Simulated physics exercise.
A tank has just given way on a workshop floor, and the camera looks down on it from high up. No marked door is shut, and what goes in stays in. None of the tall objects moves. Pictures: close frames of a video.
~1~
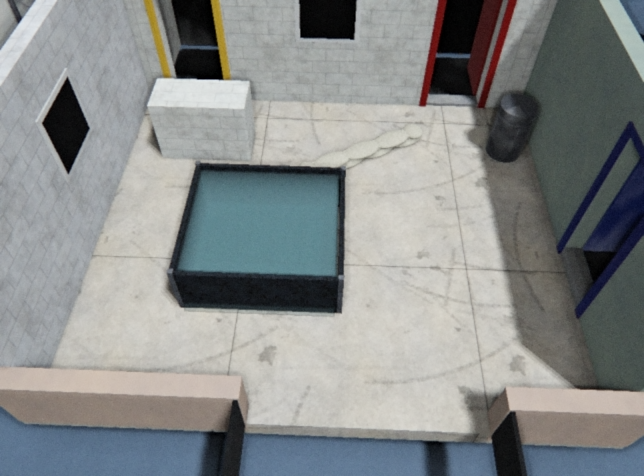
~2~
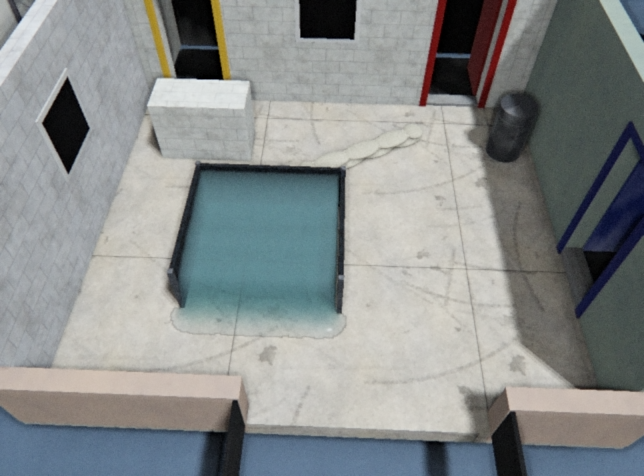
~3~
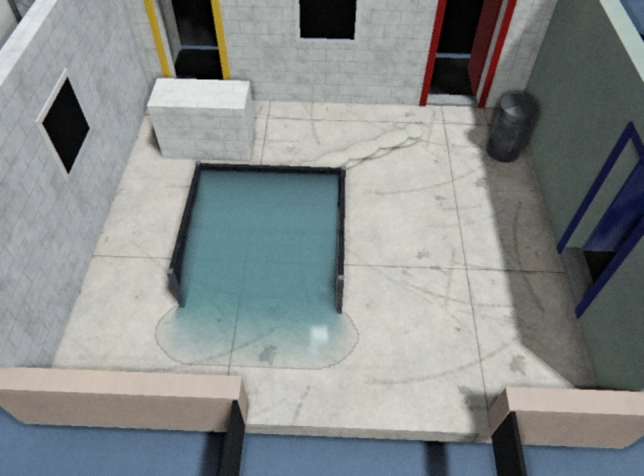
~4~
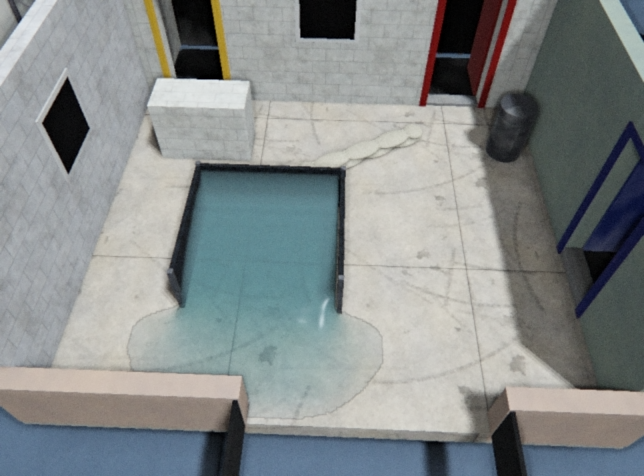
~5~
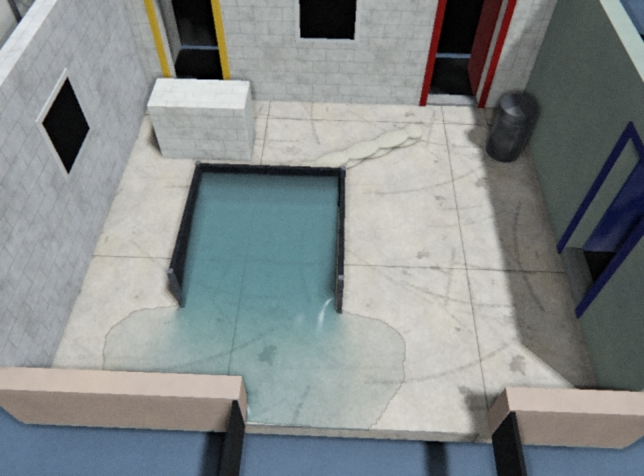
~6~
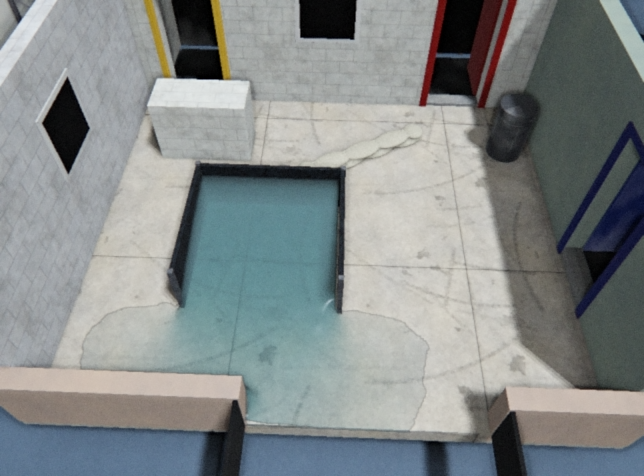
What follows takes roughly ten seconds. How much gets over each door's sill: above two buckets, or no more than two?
Outcome: The red door gets two buckets or fewer. The blue door gets two buckets or fewer. The yellow door gets two buckets or fewer.
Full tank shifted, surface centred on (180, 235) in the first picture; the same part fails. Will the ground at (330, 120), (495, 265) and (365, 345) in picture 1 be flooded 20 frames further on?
Taking them in the order asked: Spared, then inundated, then inundated.
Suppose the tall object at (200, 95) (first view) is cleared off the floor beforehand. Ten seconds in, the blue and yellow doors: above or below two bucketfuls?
As I see it, the blue doorway remains within the limit, and the yellow doorway tops the limit.
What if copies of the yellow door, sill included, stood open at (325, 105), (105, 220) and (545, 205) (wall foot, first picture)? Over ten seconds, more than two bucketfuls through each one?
So it goes runs below, then runs below, then runs below.
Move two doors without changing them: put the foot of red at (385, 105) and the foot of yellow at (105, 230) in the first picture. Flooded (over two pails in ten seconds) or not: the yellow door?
The yellow door falls short.
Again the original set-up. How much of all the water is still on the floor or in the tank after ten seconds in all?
Close to 46 in a hundred.
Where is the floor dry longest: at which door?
Last in line is the door marked red.
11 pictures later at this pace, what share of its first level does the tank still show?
Estimate: Around 28 per cent.
A moment on, water covers 15 % of the floor; the red door not reached, the blue door not reached, the yellow door not reached.
Next, water covers 25 % of the floor; the red door not reached, the blue door not reached, the yellow door not reached.
Then, water covers 40 % of the floor; the red door not reached, the blue door not reached, the yellow door not reached.
Later, water covers 60 % of the floor; the red door not reached, the blue door wet at the sill, nothing in, the yellow door under two buckets in.
In the end, water covers 80 % of the floor; the red door wet at the sill, nothing in, the blue door wet at the sill, nothing in, the yellow door under two buckets in.
